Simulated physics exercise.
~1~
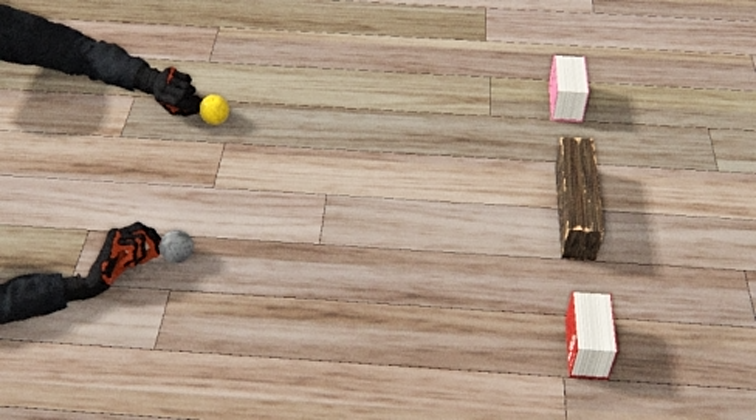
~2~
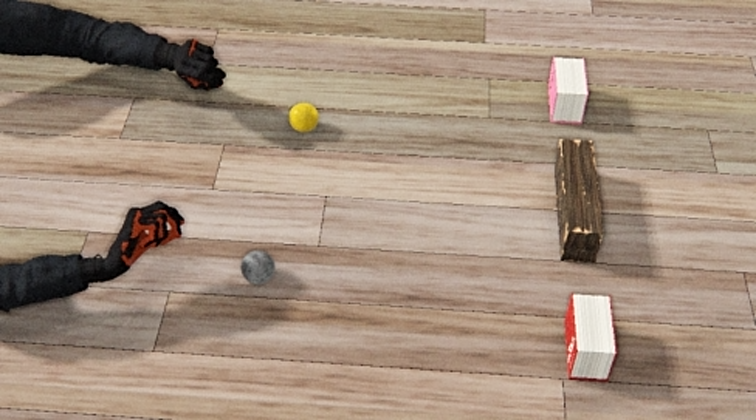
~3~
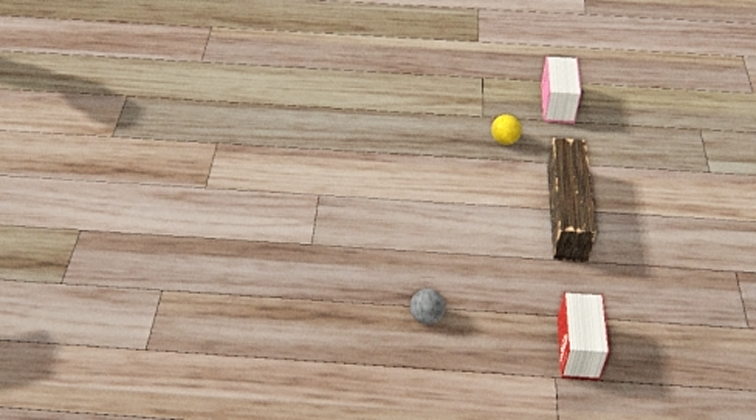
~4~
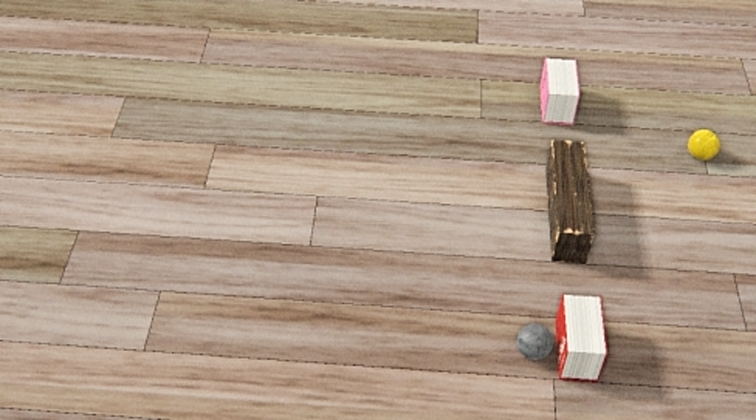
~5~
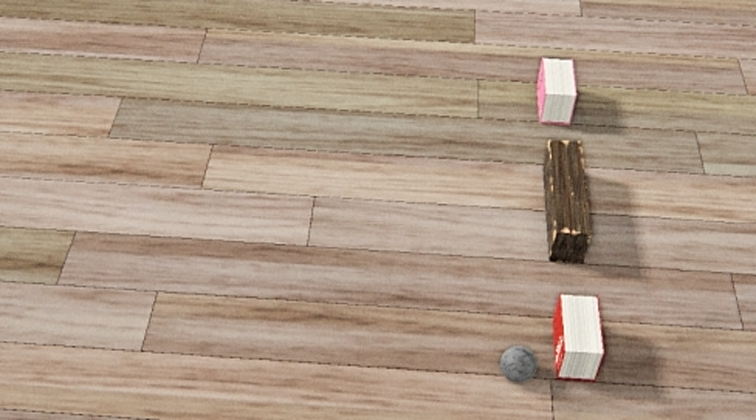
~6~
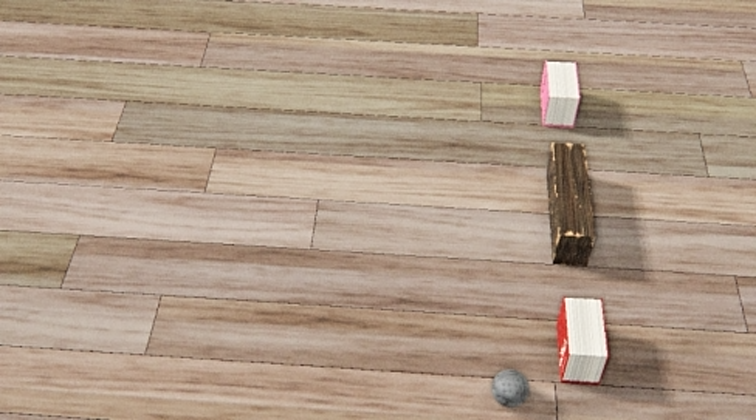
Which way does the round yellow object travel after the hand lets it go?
It rolls to the right, passing between the pink book and the dark block.
